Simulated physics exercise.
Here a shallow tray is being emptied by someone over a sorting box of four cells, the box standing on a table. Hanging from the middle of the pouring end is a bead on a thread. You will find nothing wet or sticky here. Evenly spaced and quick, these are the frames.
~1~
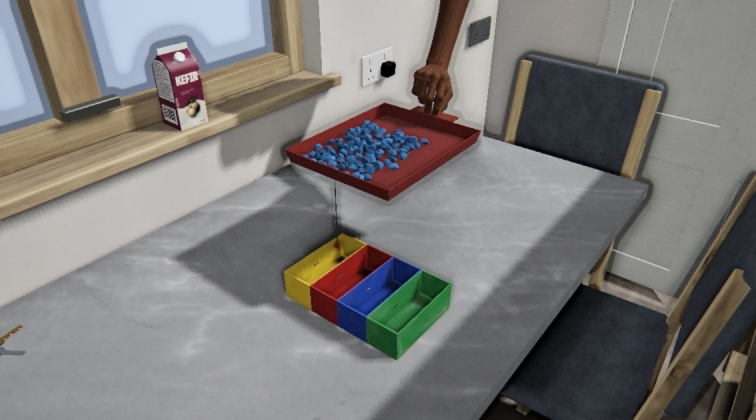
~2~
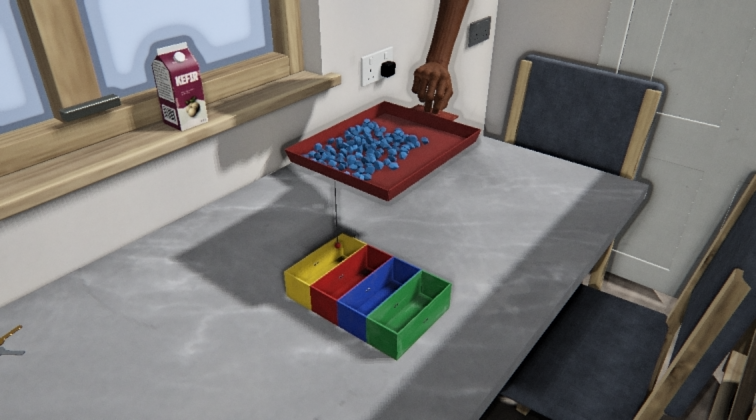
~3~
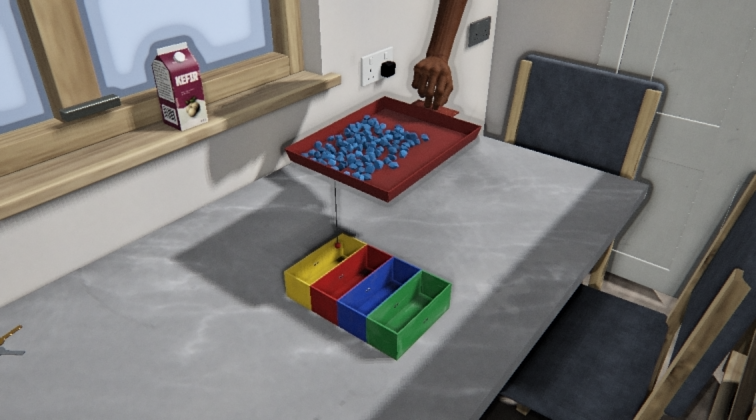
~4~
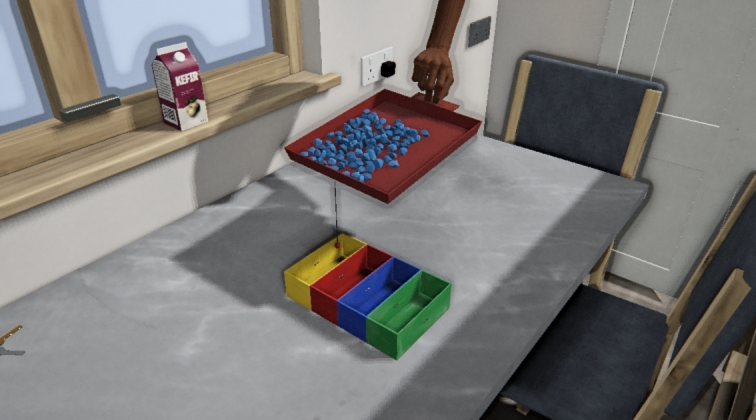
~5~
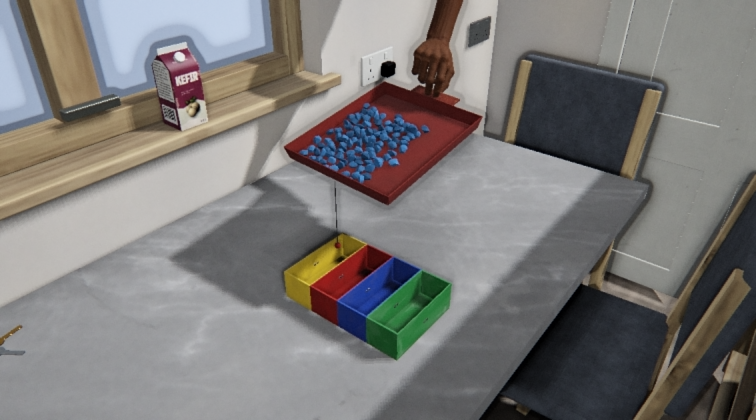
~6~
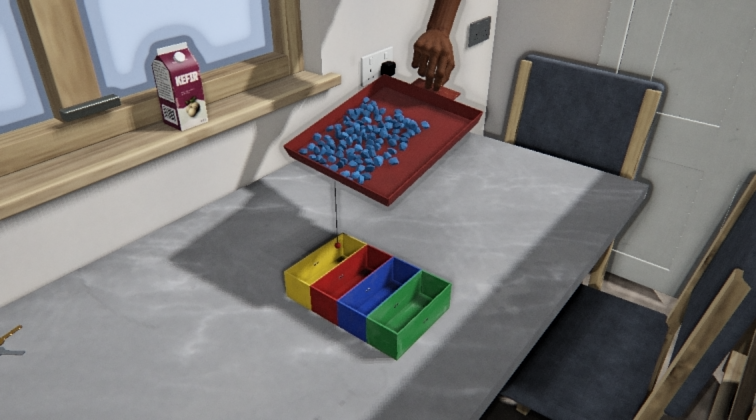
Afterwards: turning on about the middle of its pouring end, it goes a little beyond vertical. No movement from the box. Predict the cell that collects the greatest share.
The blue cell collects the greatest share.
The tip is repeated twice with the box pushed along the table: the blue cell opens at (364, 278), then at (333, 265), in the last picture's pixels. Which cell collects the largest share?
The cell in blue, and then that green cell.
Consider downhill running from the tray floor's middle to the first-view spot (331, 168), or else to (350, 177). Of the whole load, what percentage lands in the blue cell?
The first gives 0 %, the second 10 %.
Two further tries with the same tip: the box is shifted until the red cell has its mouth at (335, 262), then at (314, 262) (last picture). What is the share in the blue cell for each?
50 per cent the first time, 30 per cent the second time.
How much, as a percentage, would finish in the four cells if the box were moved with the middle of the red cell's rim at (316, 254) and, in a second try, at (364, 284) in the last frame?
The first comes to 80 percent and the second to 100 percent.
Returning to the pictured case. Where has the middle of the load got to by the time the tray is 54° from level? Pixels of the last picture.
Somewhere about pixel (363, 165).
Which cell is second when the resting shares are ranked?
That's the red cell.
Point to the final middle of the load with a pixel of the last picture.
Near (373, 301).
Soon, tray tipped steeply; all on the tray.
A while on, tray tipped right over; most on the tray; a small part in the blue cell; a stray few in the red cell; a stray few in the green cell; a small part falling or outside the box.
Towards the end, tray tipped past a quarter turn; about two thirds in the blue cell; about a third in the red cell; a stray few in the yellow cell; a stray few in the green cell; a stray few falling or outside the box.
Finally, tray tipped past a quarter turn; about two thirds in the blue cell; about a third in the red cell; a stray few in the yellow cell; a stray few in the green cell; a stray few outside the box.
